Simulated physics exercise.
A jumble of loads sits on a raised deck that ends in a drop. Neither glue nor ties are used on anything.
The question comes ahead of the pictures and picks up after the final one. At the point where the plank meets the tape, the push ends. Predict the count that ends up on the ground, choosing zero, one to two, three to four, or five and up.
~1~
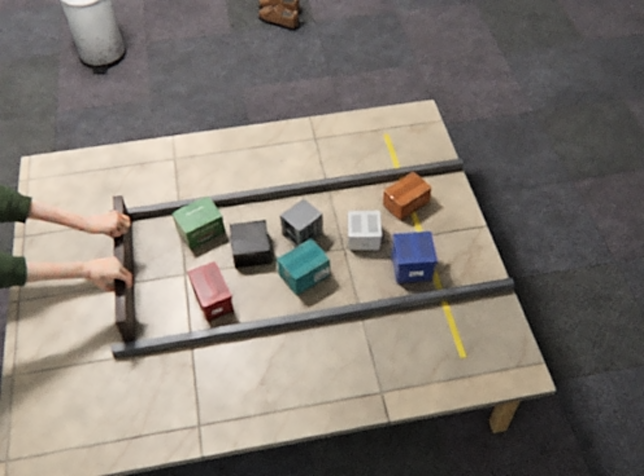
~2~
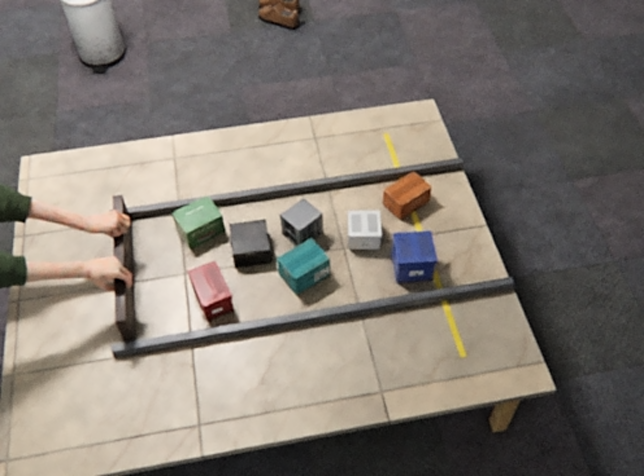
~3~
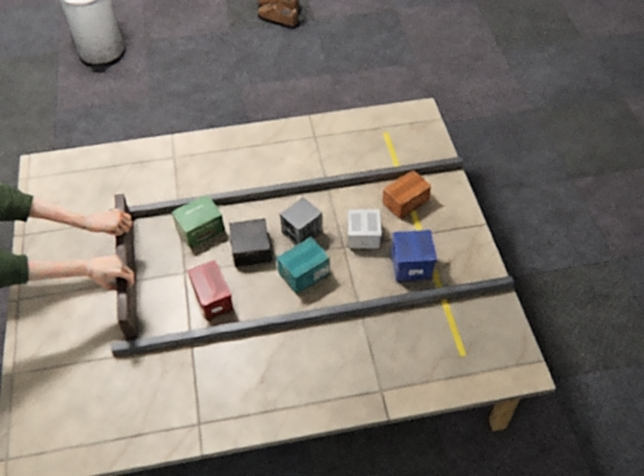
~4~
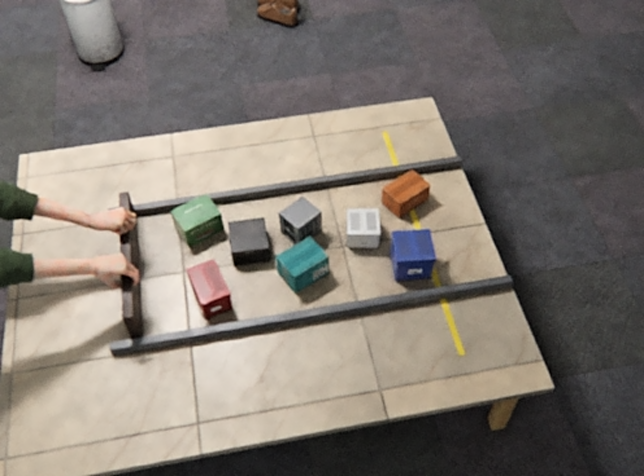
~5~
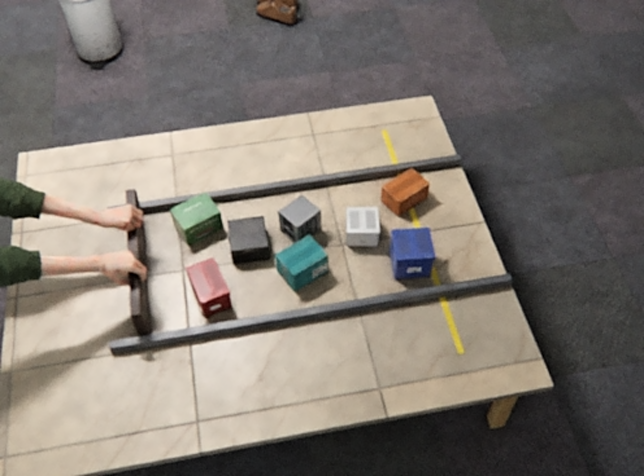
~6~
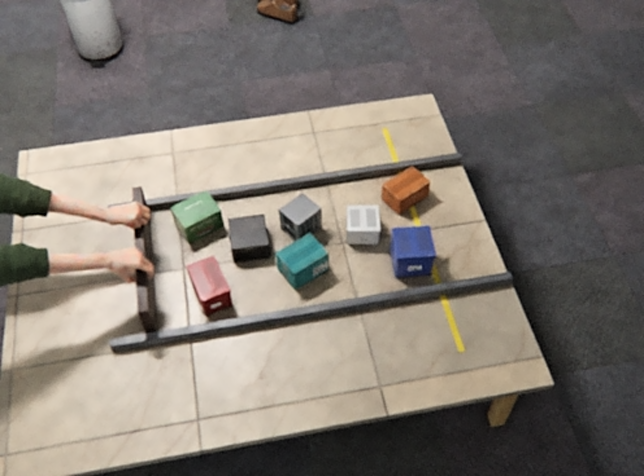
The ones going over the edge come to a single one or a pair, I'd say.
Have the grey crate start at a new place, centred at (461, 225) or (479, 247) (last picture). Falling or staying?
Lab note: Grey crate, try one goes down; try two goes down.
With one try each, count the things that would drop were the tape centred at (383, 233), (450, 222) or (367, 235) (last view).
Try 1: 0; try 2: 5; try 3: 0.
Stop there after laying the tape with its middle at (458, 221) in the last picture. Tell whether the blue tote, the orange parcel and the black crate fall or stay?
Taking them in turn: Blue tote ends up off it, orange parcel ends up off it, black crate is still there.
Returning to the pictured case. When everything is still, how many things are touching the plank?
The count in contact is 3.
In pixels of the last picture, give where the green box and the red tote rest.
Final pixels, roughly: (426, 180) for the first, (445, 250) for the other.
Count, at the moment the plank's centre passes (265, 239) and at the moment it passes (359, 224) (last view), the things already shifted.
I make it 5 at the first spot and 8 at the other.
A little later, none off yet; orange parcel at rest near (406, 190); blue tote at rest near (412, 252); white tote at rest near (363, 225).
Next, none off yet; orange parcel at rest near (406, 190); blue tote shifted a little near (428, 252); white tote shifted about its own width near (411, 225).
When it is over, the number that fall off is one or two; down, white tote and blue tote.
